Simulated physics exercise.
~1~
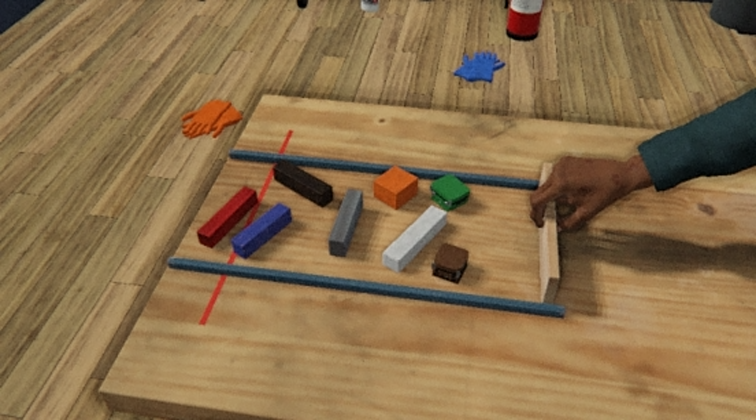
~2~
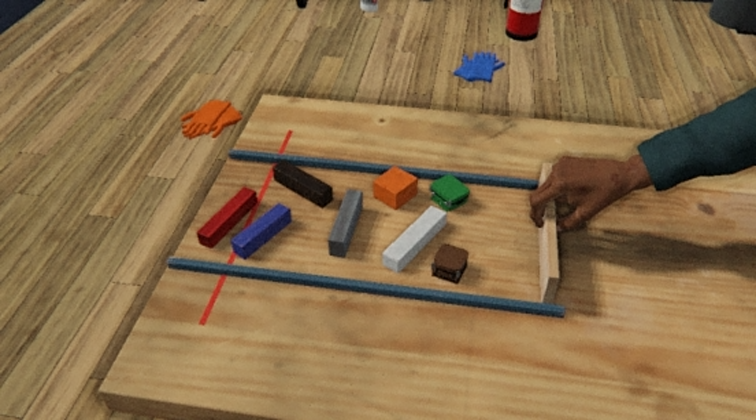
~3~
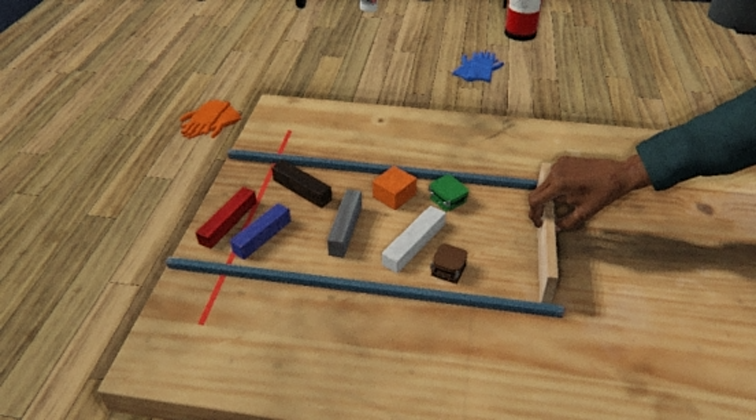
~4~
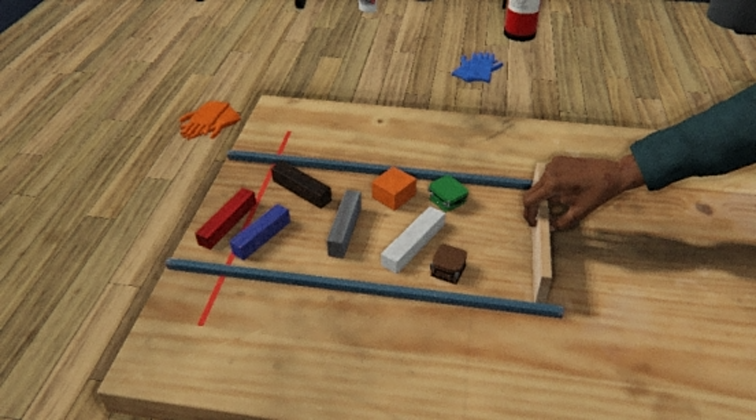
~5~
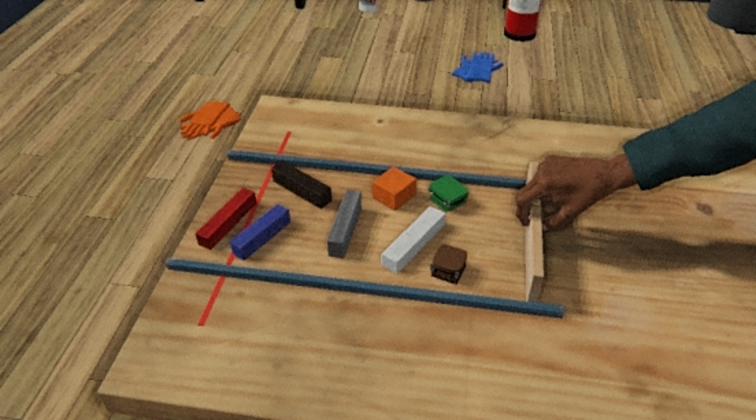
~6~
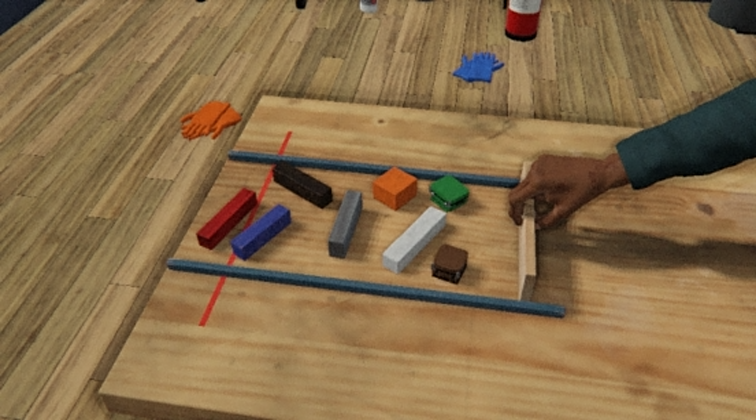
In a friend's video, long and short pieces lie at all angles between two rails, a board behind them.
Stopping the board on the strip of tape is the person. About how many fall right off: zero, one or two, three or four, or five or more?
In this one, three or four spill over.
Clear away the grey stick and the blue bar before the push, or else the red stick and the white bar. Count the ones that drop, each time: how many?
The answer is 0 and then 0.
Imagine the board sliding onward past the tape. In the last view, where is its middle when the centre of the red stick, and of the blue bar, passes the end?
Red stick over the end: About (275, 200). Blue bar over the end: About (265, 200).
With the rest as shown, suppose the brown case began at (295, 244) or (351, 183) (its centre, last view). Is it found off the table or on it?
Lab note - brown case, try one keeps its place, try two ends off.
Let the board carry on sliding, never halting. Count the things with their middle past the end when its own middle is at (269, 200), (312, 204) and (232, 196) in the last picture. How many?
1, 0 and 5.
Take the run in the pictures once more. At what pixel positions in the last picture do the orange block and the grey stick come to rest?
Roughly (231, 165) for the first and roughly (214, 202) for the second.
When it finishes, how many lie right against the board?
All in all, 3.
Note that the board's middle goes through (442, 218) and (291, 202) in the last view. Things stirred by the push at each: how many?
Counts: 4 and 8.
Early on, none off yet; red stick at rest near (228, 218); blue bar at rest near (262, 232); black bar at rest near (302, 184).
A while later, none off yet; red stick at rest near (228, 218); blue bar at rest near (262, 232); black bar moving near (298, 186).
Further along, none off yet; red stick travelled a little near (209, 213); blue bar travelled about its own width near (215, 222); black bar travelled about its own width near (237, 180).
Finally, the number that fall off is three or four; lost, black bar, blue bar and red stick.
